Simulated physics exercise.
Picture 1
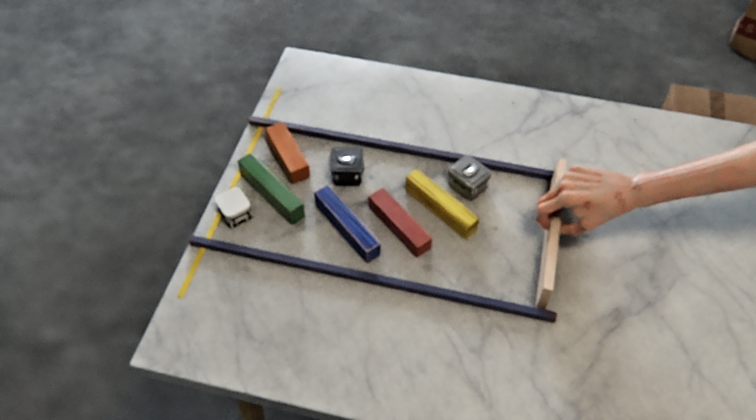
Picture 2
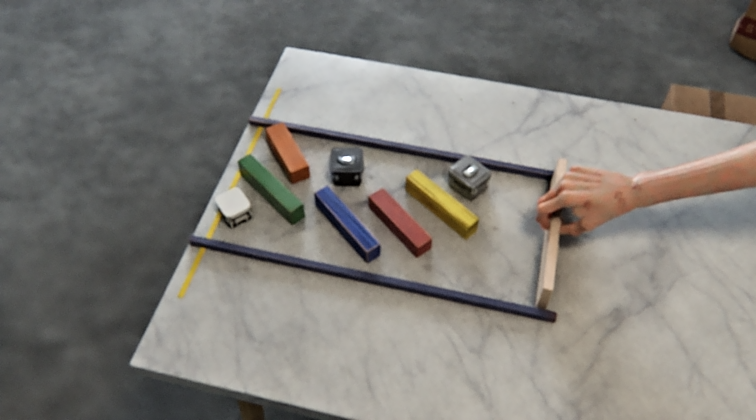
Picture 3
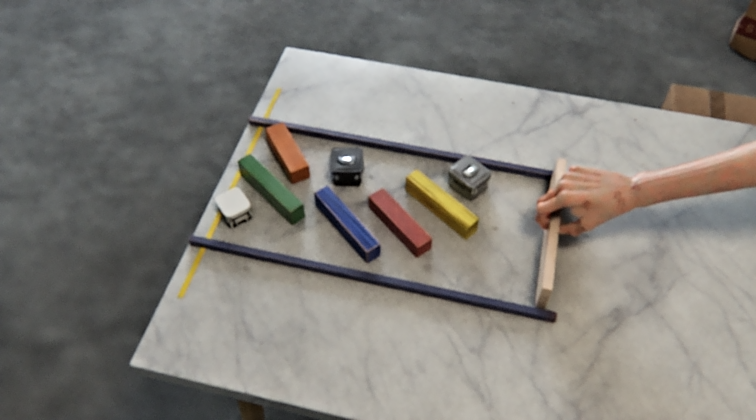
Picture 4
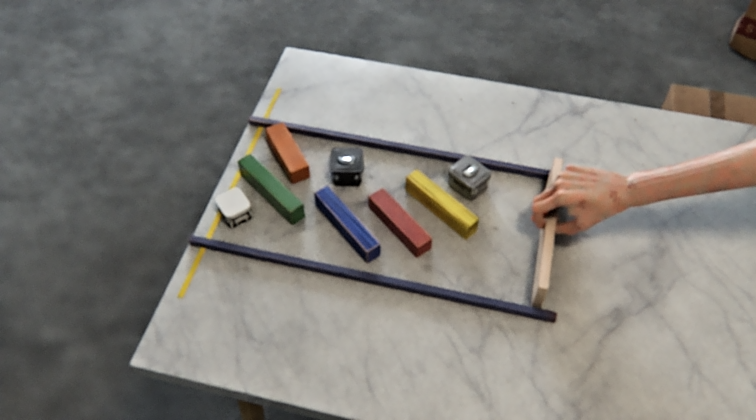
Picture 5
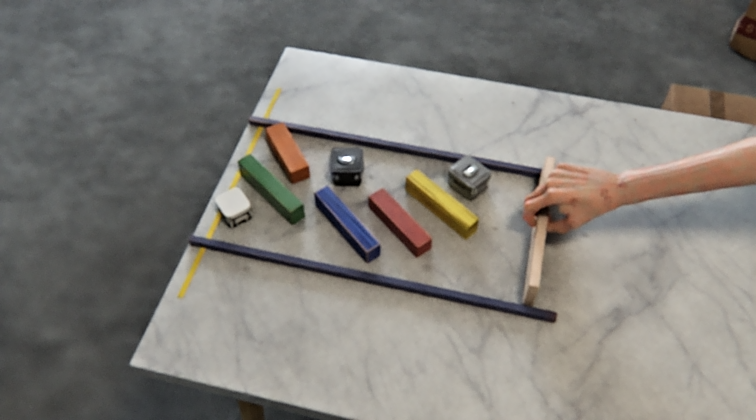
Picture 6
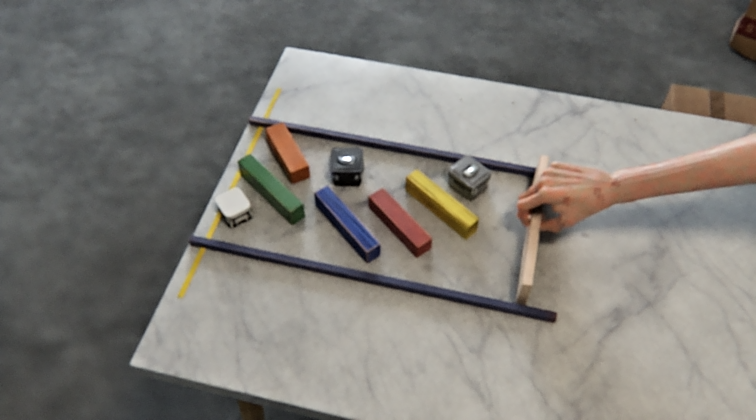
A hand sliding a wooden board slightly left between two dark rails, with coloured sticks and small blocks lying still ahead.
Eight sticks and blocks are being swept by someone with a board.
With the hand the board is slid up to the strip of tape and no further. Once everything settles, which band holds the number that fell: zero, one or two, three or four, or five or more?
Off the edge: Five or more.
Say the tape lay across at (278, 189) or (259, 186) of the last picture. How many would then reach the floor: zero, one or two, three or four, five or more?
First place: 3 or 4; second place: Either three or four.
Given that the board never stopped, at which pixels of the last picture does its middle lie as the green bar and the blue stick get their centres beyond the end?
First near (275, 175), second near (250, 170).
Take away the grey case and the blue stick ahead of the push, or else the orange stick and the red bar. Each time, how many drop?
Counts - first: 5, second: 5.
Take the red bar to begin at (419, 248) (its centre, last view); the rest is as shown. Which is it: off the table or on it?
If so, it ends up falling.
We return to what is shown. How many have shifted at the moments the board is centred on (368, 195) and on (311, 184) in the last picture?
The number moved is 6 and then 8.
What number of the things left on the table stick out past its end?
Things overhanging at the end: 1.
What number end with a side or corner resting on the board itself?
That number would be 1.
Early on, none off yet; white case at rest near (234, 208); green bar at rest near (271, 189); orange stick at rest near (288, 153).
Finally, the number that fall off is five or more; lost, yellow stick, red bar, blue stick, black case, orange stick, green bar and white case.
